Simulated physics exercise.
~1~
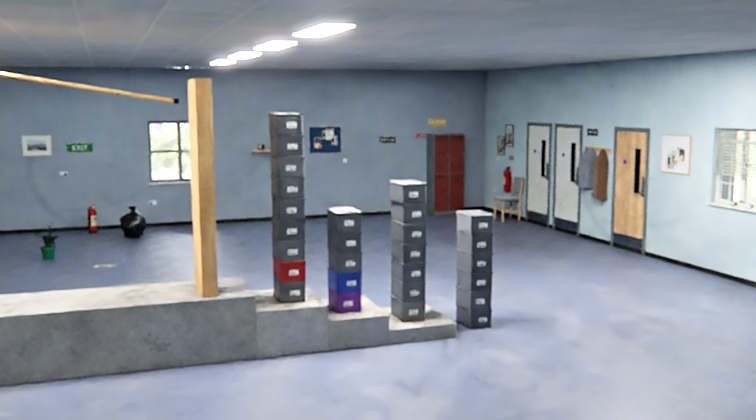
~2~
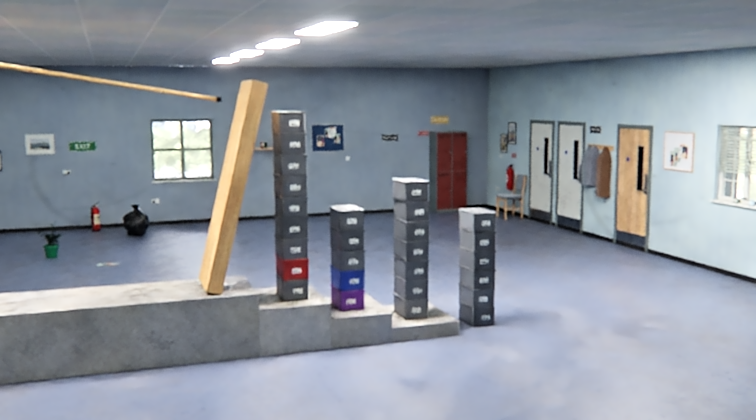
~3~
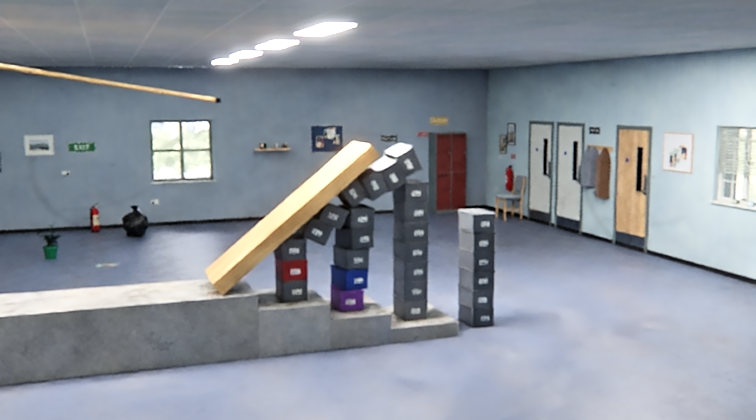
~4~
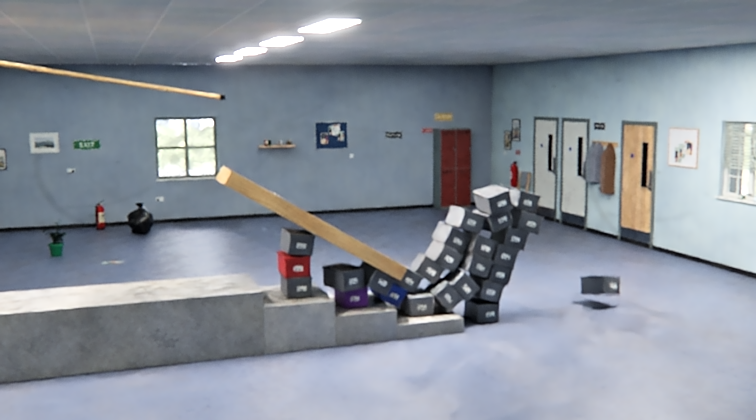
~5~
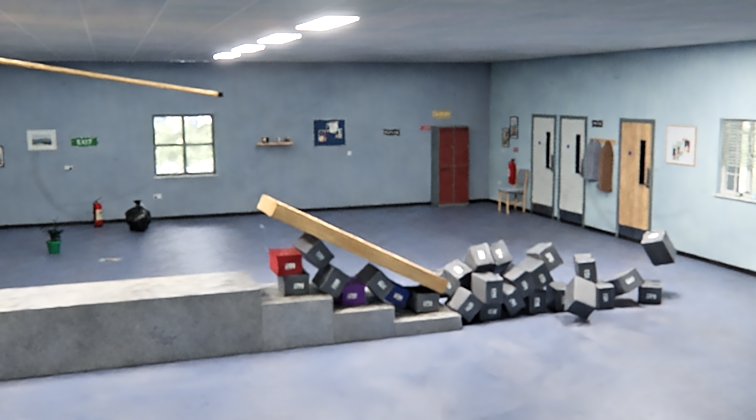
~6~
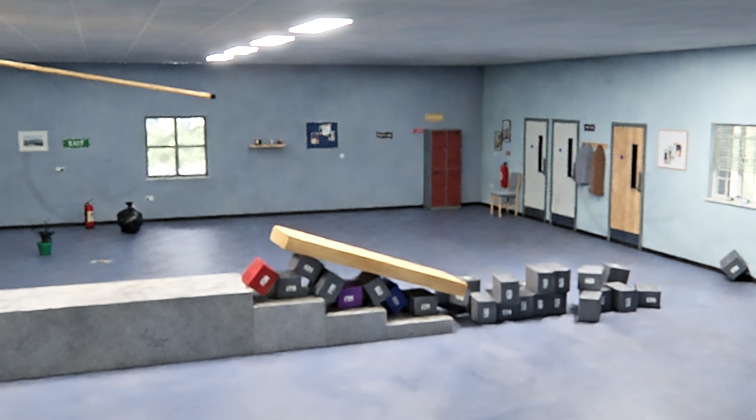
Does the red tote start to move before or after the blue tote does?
The red tote starts to move after the blue one. The blue tote is already shoved right and tilted while the red tote still sits in its place, and only later does the red one shift left.
